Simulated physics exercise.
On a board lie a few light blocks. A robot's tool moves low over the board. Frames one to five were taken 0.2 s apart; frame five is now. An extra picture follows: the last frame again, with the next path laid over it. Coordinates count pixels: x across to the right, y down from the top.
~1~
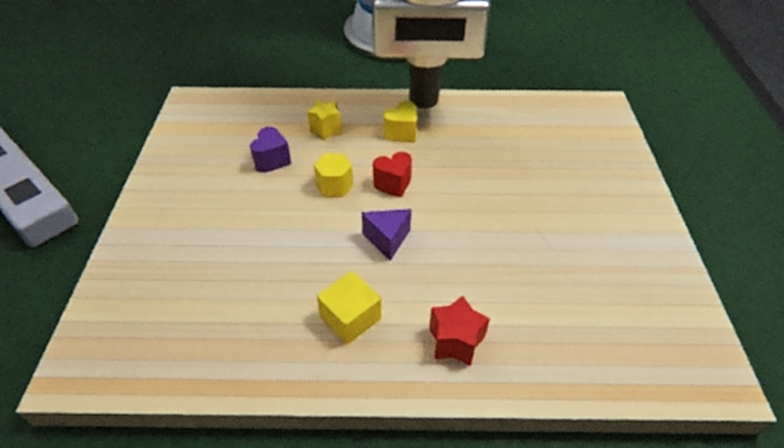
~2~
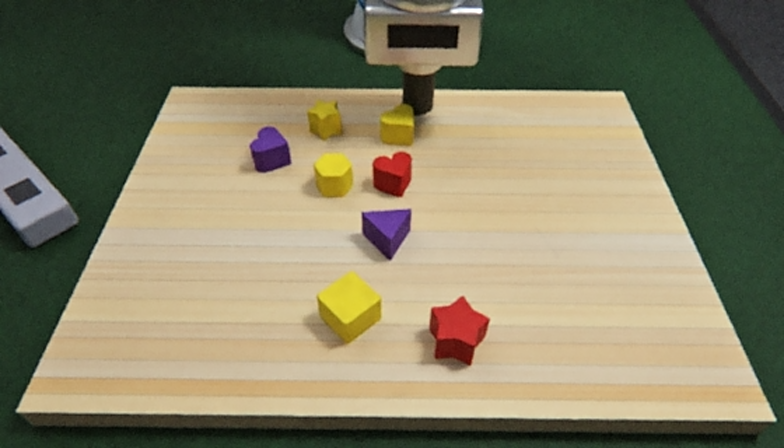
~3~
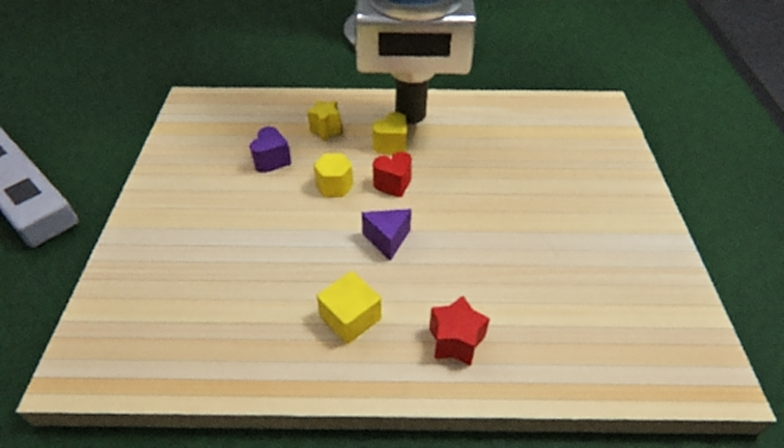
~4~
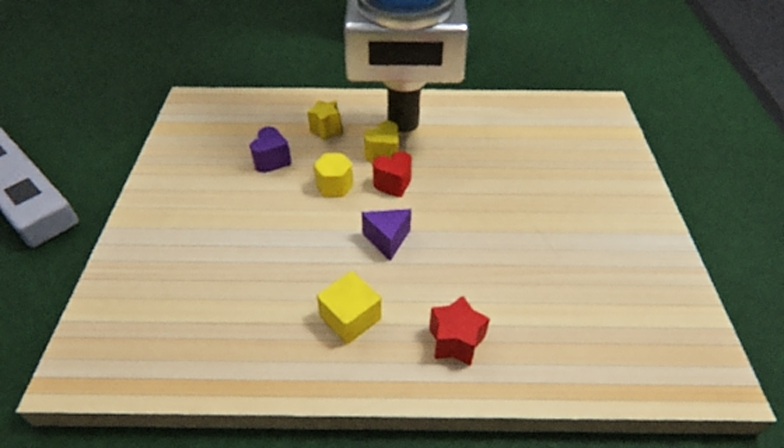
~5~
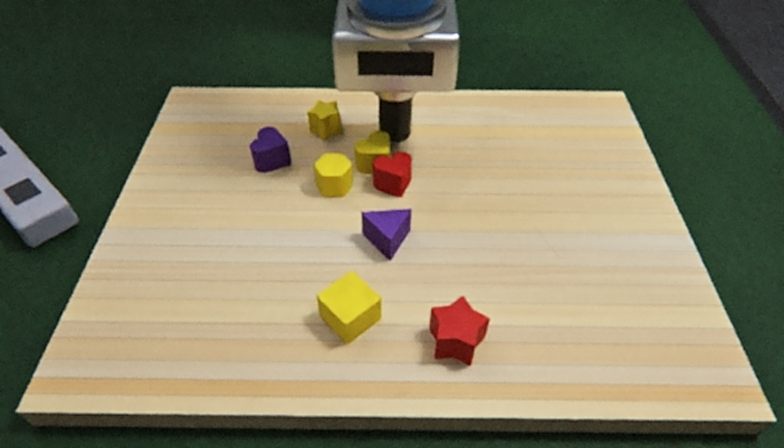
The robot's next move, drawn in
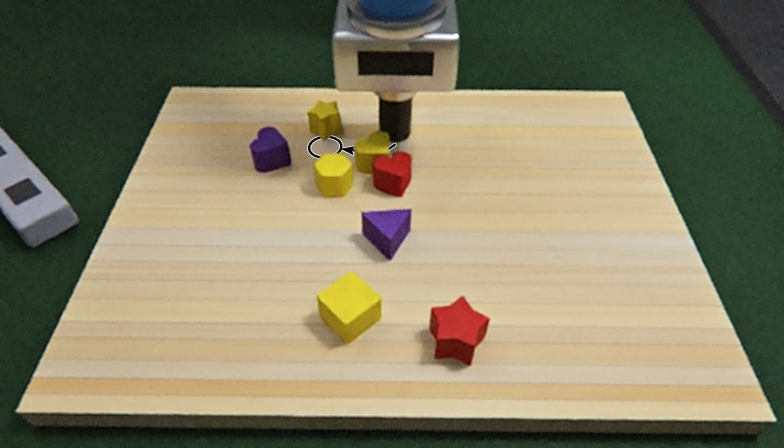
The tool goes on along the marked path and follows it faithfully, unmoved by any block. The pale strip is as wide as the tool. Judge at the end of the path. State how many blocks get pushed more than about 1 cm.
Expect one.
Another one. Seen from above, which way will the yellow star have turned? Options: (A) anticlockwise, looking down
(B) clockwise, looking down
My answer is option B.
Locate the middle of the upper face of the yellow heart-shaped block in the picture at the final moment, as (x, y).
It should be at about (358, 152).
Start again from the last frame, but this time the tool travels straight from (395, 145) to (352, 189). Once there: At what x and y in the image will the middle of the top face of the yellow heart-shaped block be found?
The middle of the upper face of the yellow heart-shaped block will lie at about (330, 187) in the picture.
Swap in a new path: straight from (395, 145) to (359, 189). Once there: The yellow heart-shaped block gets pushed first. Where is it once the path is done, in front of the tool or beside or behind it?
Carried ahead at the end.
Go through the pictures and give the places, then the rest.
The first frame shows tip of the tool (424, 100), middles of tops, yellow star (325, 108), yellow hexagonal block (333, 164), yellow heart-shaped block (402, 112), red heart-shaped block (394, 162).
The second frame shows tool (418, 107), yellow heart-shaped block (399, 115).
The third frame shows tool (411, 115), yellow heart-shaped block (392, 124).
The fourth frame shows tool (403, 123), yellow heart-shaped block (384, 133).
The fifth frame shows tool (395, 133), yellow star (325, 108), yellow hexagonal block (333, 164), yellow heart-shaped block (375, 143), red heart-shaped block (394, 162).
The line goes from (395, 145) by way of (374, 153) and (350, 150) to (325, 147).
On the path given first. Halfway along, tool (361, 139); yellow hexagonal block (330, 167), turned 10° clockwise; yellow heart-shaped block (358, 152), turned 60° anticlockwise.
At the end, tool (324, 135); yellow star (321, 108), turned 20° clockwise; yellow hexagonal block (330, 167), turned 10° clockwise; yellow heart-shaped block (358, 152), turned 60° anticlockwise; red heart-shaped block unmoved.
